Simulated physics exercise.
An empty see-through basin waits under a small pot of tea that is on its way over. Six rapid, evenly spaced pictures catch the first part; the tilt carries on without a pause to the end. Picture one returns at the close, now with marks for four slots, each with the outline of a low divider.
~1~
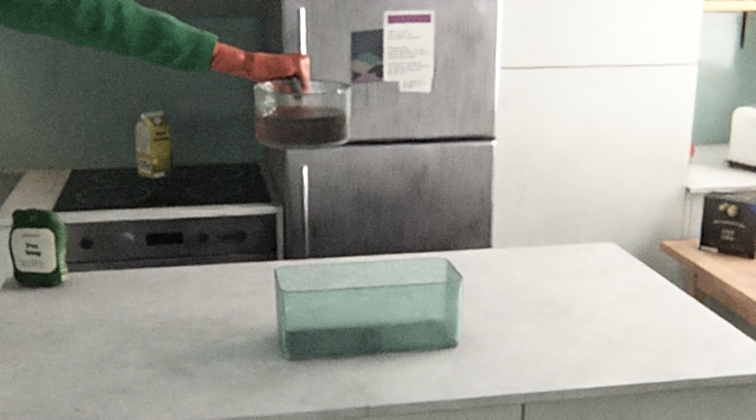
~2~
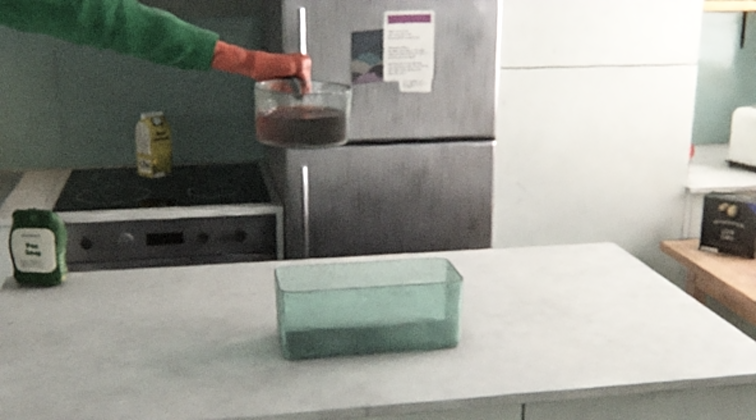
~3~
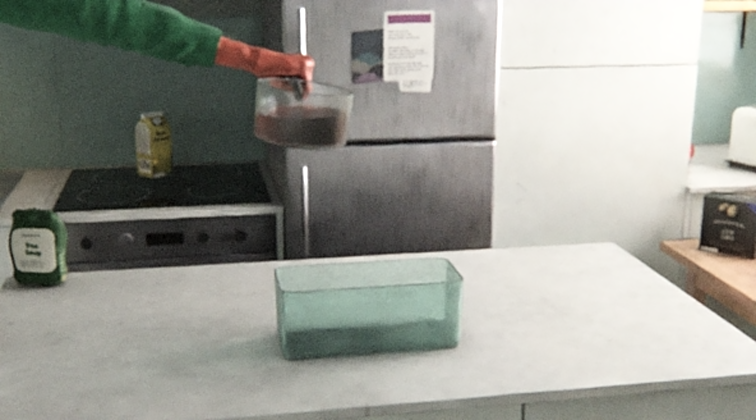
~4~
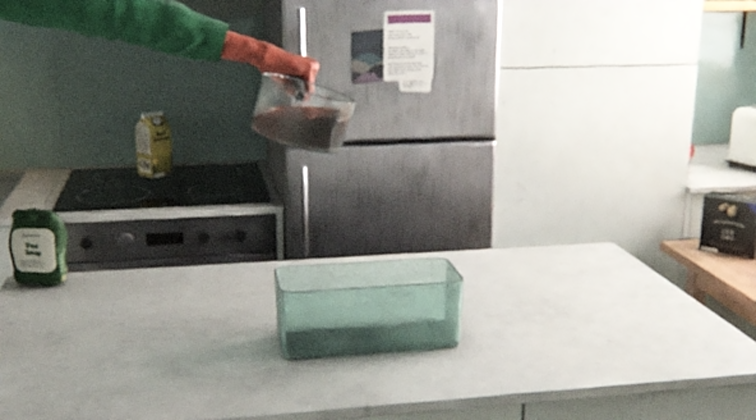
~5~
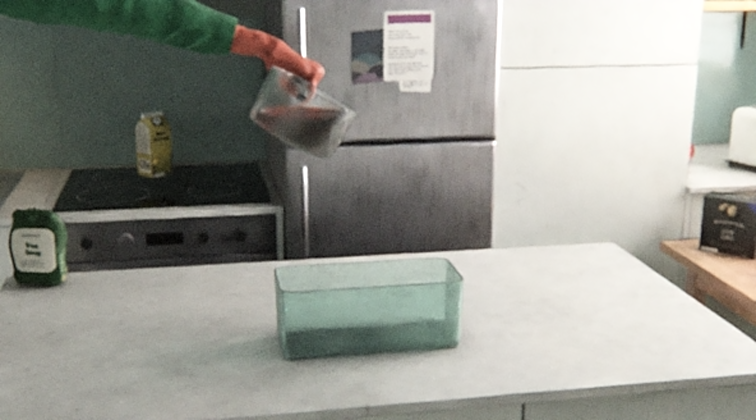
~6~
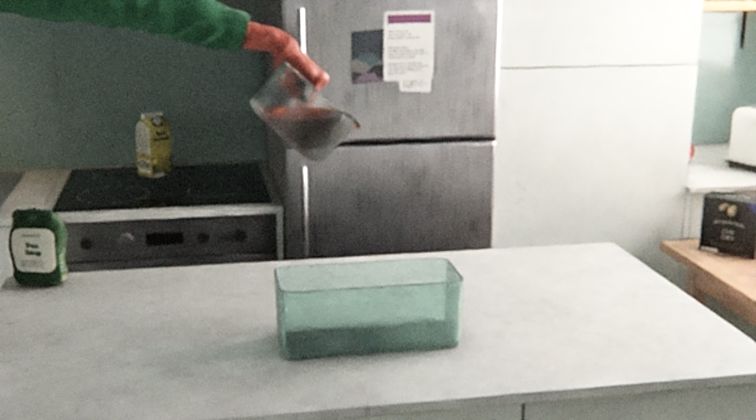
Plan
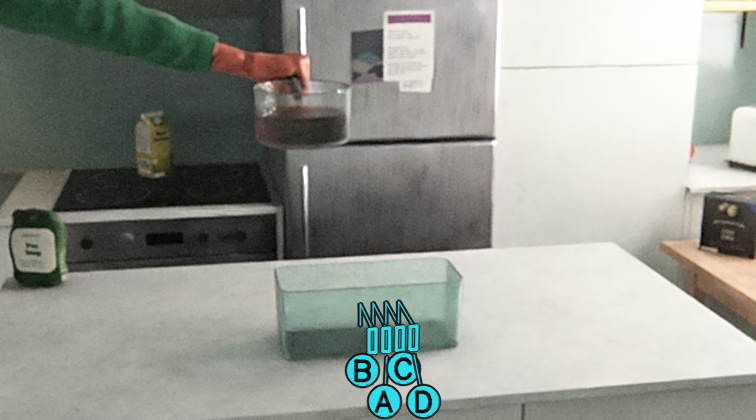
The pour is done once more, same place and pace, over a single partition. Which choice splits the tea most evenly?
C is best.
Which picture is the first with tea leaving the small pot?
Picture 6.
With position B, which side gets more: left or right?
The right one.
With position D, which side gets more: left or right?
The left one.
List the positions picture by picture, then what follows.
The first picture shows upright, lip at (348, 85); basin from (283, 358) to (459, 345); nothing has left yet.
The second picture shows upright, lip at (349, 87); nothing has left yet.
The third picture shows tipped about 8°, lip at (351, 92); nothing has left yet.
The fourth picture shows tipped about 17°, lip at (354, 100); nothing has left yet.
The fifth picture shows tipped about 29°, lip at (355, 111); nothing has left yet.
The sixth picture shows tipped about 43°, lip at (354, 123); tea is over the lip, down to (354, 123).
In cyan, A at (386, 356); B at (373, 357); C at (400, 355); D at (413, 354).
Choosing A, about 15 % ends left of the wall and 83 % right of it.
Choosing B, about 8 % ends left of the wall and 90 % right of it.
Choosing C, about 44 % ends left of the wall and 54 % right of it.
Choosing D, about 71 % ends left of the wall and 27 % right of it; 3 % is lost outside.
